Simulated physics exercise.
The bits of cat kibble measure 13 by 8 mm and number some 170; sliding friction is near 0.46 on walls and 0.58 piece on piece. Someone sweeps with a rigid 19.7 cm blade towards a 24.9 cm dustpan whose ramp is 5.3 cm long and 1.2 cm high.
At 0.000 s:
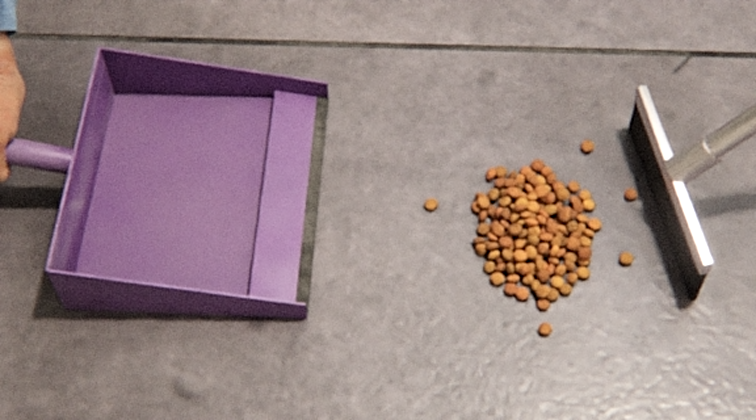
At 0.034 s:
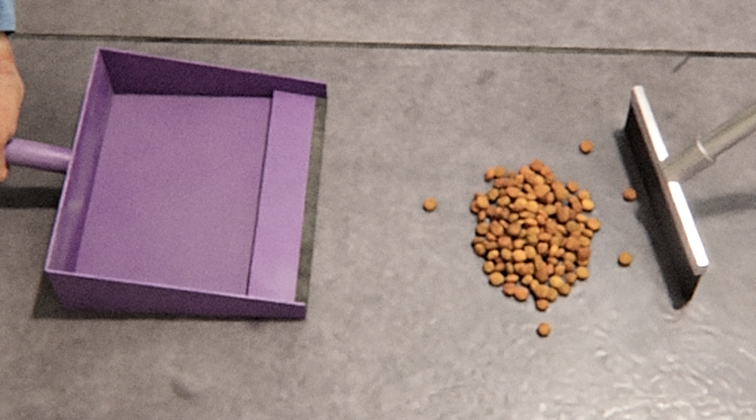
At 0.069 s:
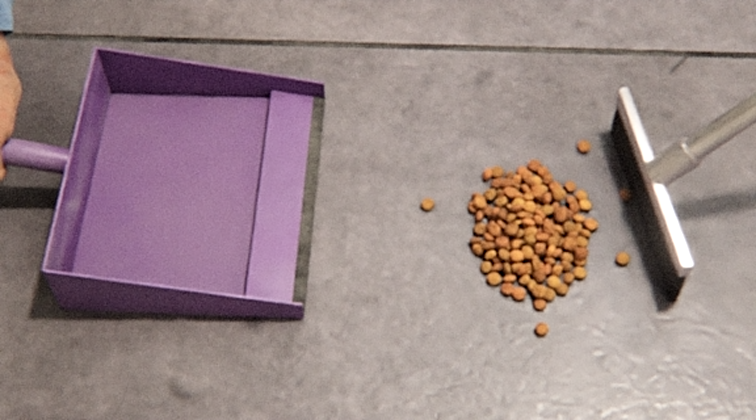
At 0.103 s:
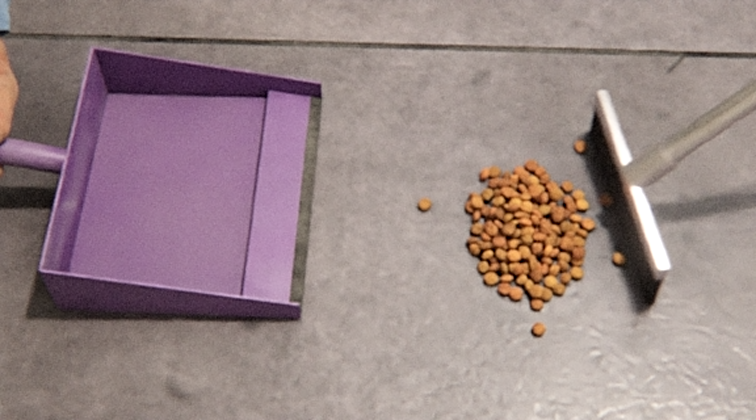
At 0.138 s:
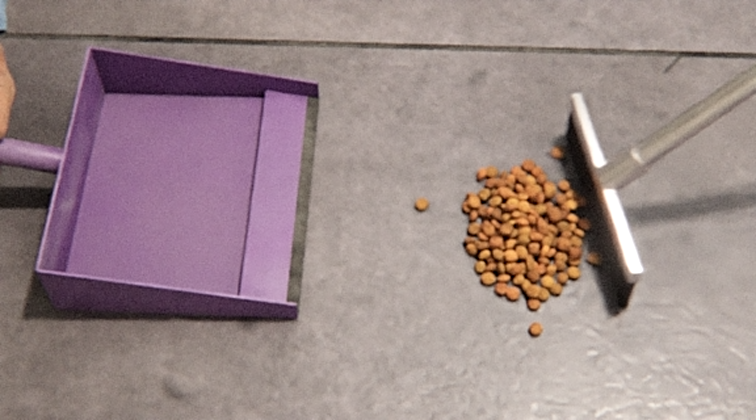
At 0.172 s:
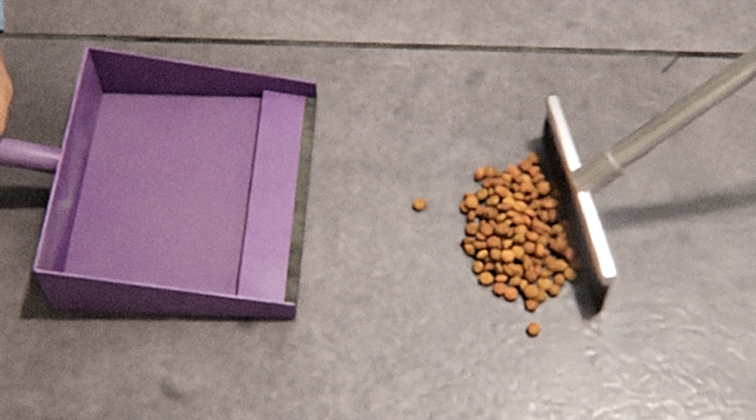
The clip opens on a loose pile of brown kibble on a grey tiled floor, between a hand-held purple dustpan on the left and a flat blade on a pole at the right. The blade slides left, reaches a few outlying bits, then presses into the pile's right edge, nudging pieces together.
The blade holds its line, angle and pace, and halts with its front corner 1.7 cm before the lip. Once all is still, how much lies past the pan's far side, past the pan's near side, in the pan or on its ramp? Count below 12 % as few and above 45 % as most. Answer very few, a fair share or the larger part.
Past the pan's far side: Very few; past the pan's near side: A fair share; in the pan or on its ramp: A fair share.
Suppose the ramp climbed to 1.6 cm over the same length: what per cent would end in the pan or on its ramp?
In that case some 25 per cent.
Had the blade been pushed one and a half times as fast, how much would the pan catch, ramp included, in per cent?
Then about 40 per cent.
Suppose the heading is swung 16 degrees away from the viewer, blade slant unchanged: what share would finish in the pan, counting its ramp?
In that case some 15 per cent.
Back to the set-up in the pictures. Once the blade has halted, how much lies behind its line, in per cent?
Some 5 per cent.
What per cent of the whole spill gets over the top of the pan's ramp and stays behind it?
Some 0 per cent.
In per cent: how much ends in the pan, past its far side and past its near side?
Far side 0; near side 20; pan 25.
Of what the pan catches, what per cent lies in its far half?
About 20 per cent.
After 0.35 s, middle of the blade 14 cm from the lip; 0 % over the lip, far side 0 %, near side 5 %.
After 0.47 s, middle of the blade 7 cm from the lip; 0 % over the lip, far side 0 %, near side 10 %.
After 0.72 s, middle of the blade 4 cm from the lip; 25 % over the lip, far side 0 %, near side 20 %.
In the end, at 1.1 s, far side 0 %, near side 20 %, pan 25 %, in front of the lip or behind the blade 55 %.
